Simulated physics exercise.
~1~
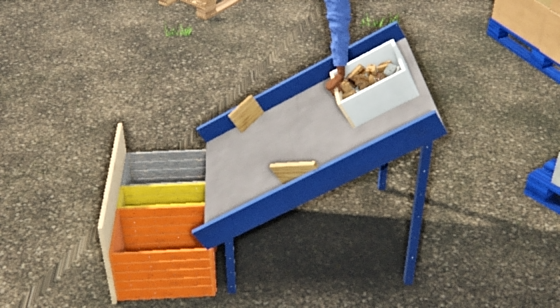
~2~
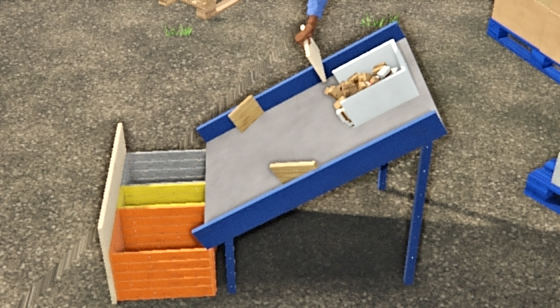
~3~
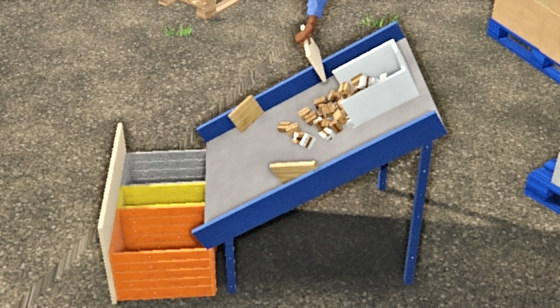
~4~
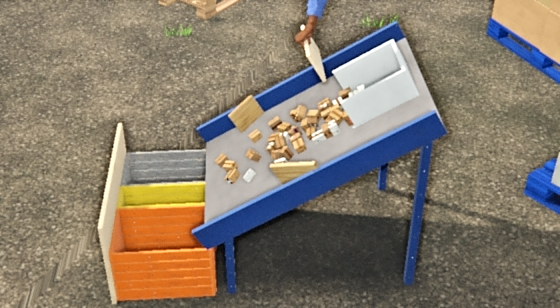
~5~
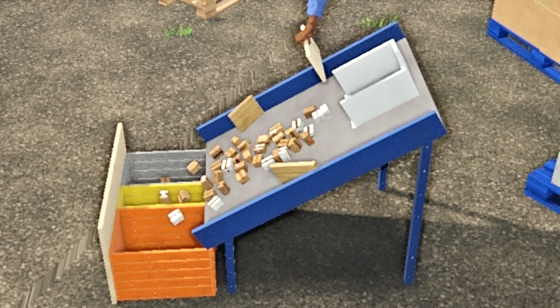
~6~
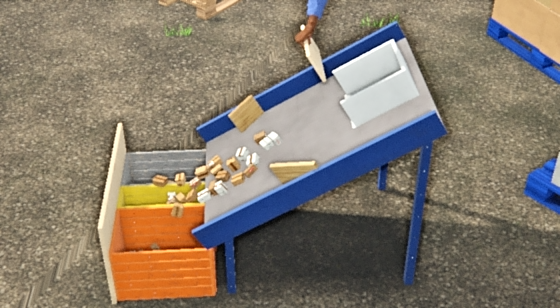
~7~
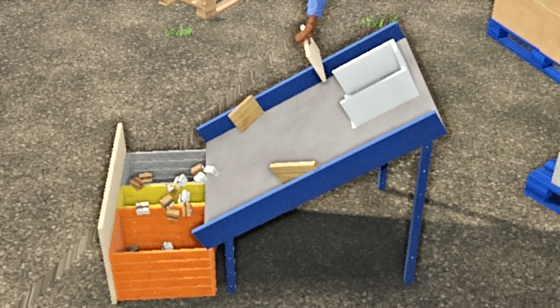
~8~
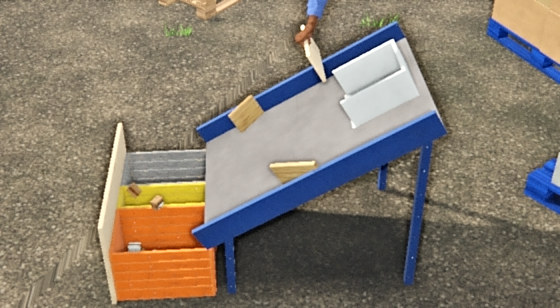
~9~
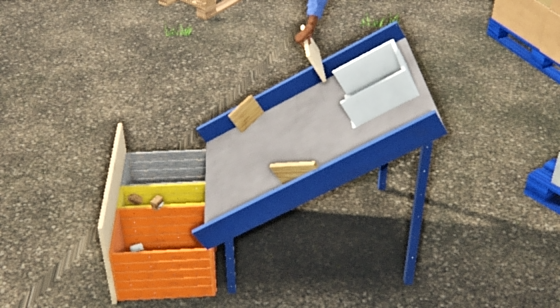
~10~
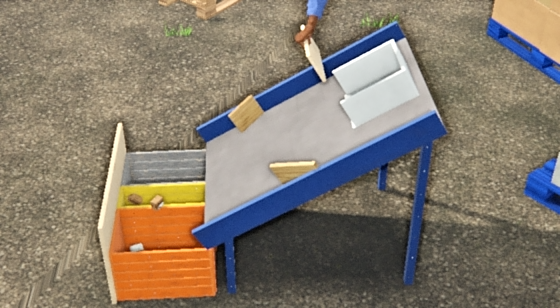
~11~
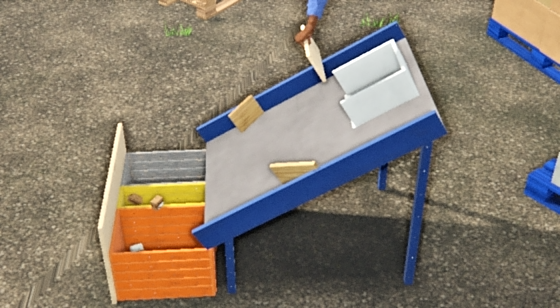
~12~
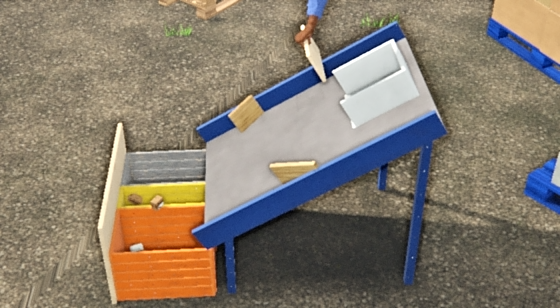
Small tan and white parcels lie in a white pen at the top of a grey table with blue rails, seen from above on rough dark paving. The table slopes down to the left, with two wooden boards fixed on it, towards a grey bin, a yellow tote and an orange tub. A hand lifts the pen's gate up and to the left and holds it clear. The parcels spill out, tumble down between the boards and drop over the lower edge into all three containers. The slope ends empty, with a few parcels still visible in the yellow and orange containers.
